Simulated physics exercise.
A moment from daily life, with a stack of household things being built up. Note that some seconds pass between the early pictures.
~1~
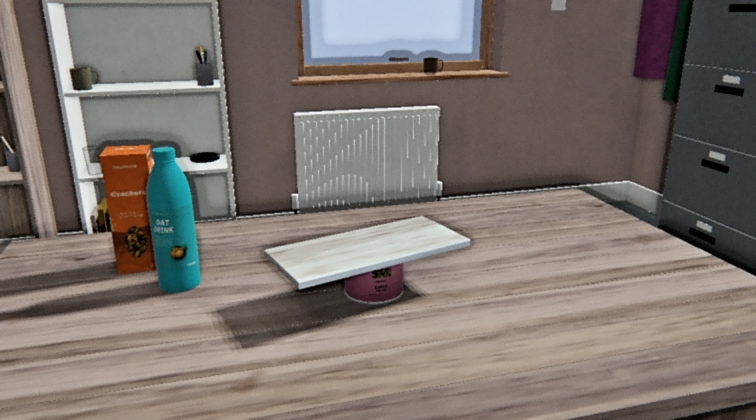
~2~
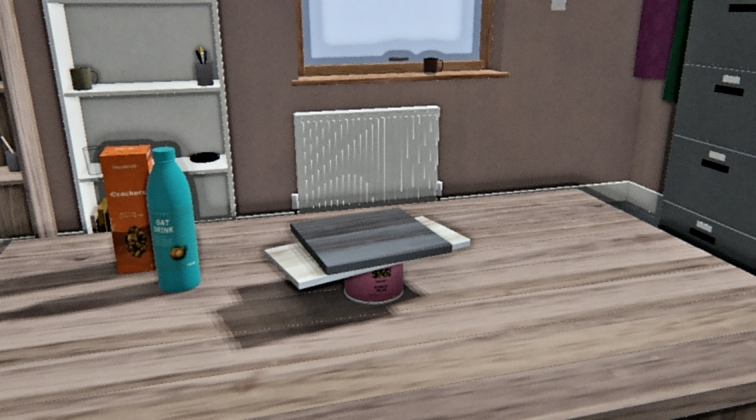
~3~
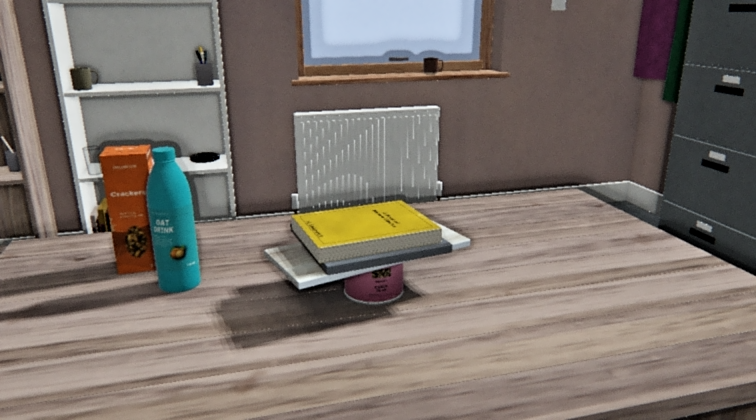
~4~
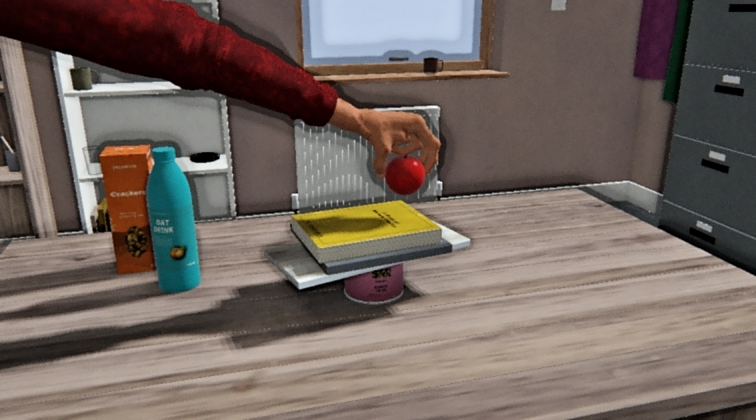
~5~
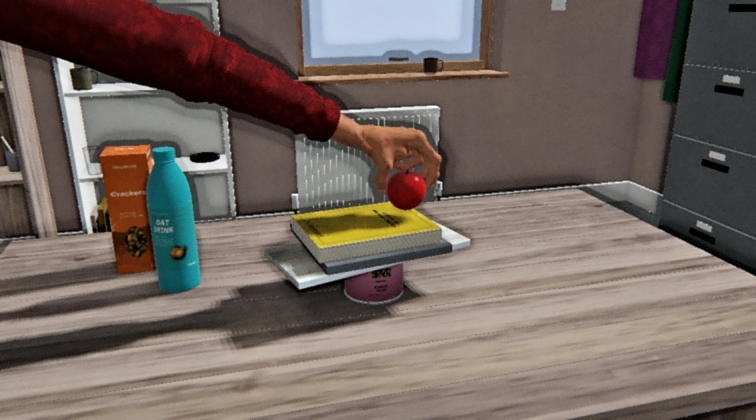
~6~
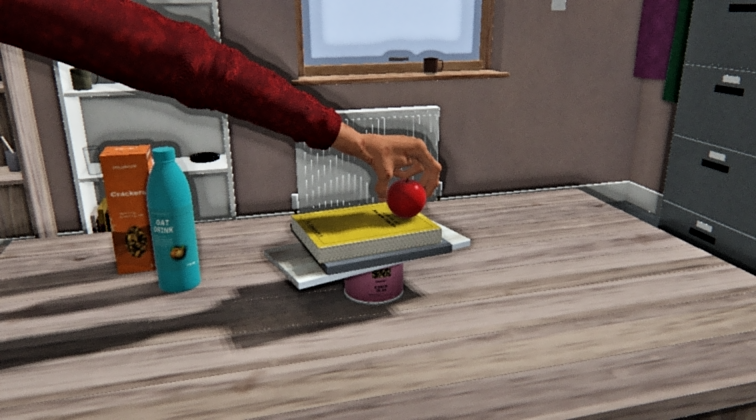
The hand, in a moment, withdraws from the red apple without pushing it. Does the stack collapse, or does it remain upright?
Honestly, the pile stays standing just fine.
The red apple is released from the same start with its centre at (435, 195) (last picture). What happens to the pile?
The pile then goes over.
Then, 0.20 s later than the last frame, all is still.
Then, 0.80 s later than the last frame, red apple resting near (406, 199).
When it is over, all 7 as before. End places, in pixels of the last picture, red apple near (406, 199). The pile keeps its balance.
